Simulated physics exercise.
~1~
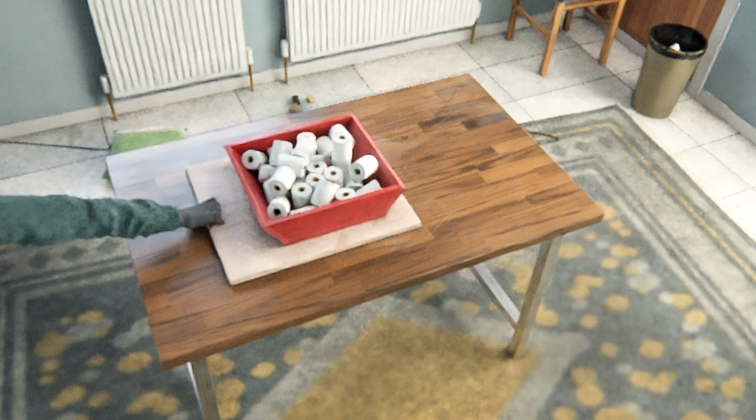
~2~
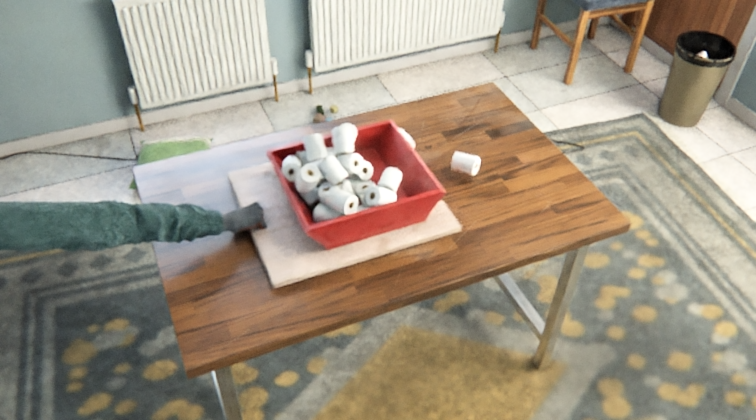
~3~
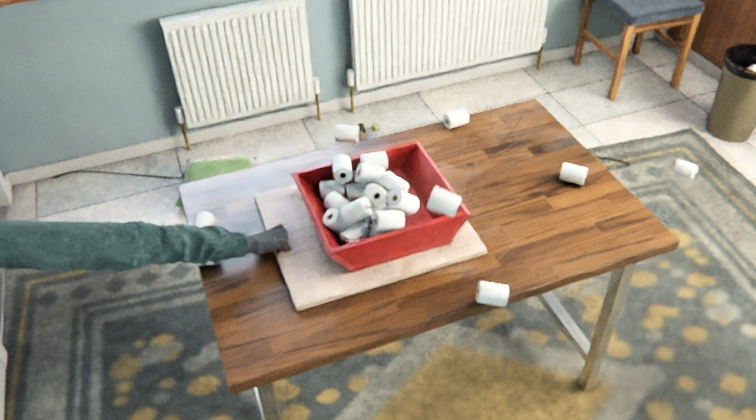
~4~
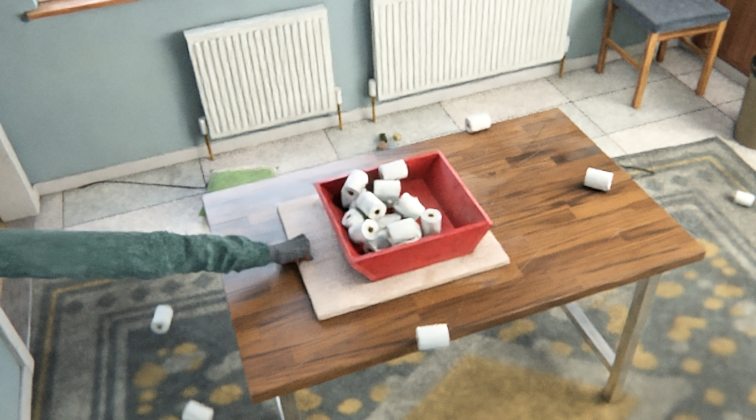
A red basket with sloping ends, heaped with white paper rolls, sits on a pale board on a wooden table, seen from above in a room with pale blue walls, white radiators and a patterned grey and yellow rug. From the left, an arm in a green sleeve holds the board and slides it back and forth with the basket on top. One roll lands on its side on the tabletop to the right, then more tumble out in several directions. The view drifts slightly left. At the end, rolls lie scattered on the table and floor, while many remain in the basket.
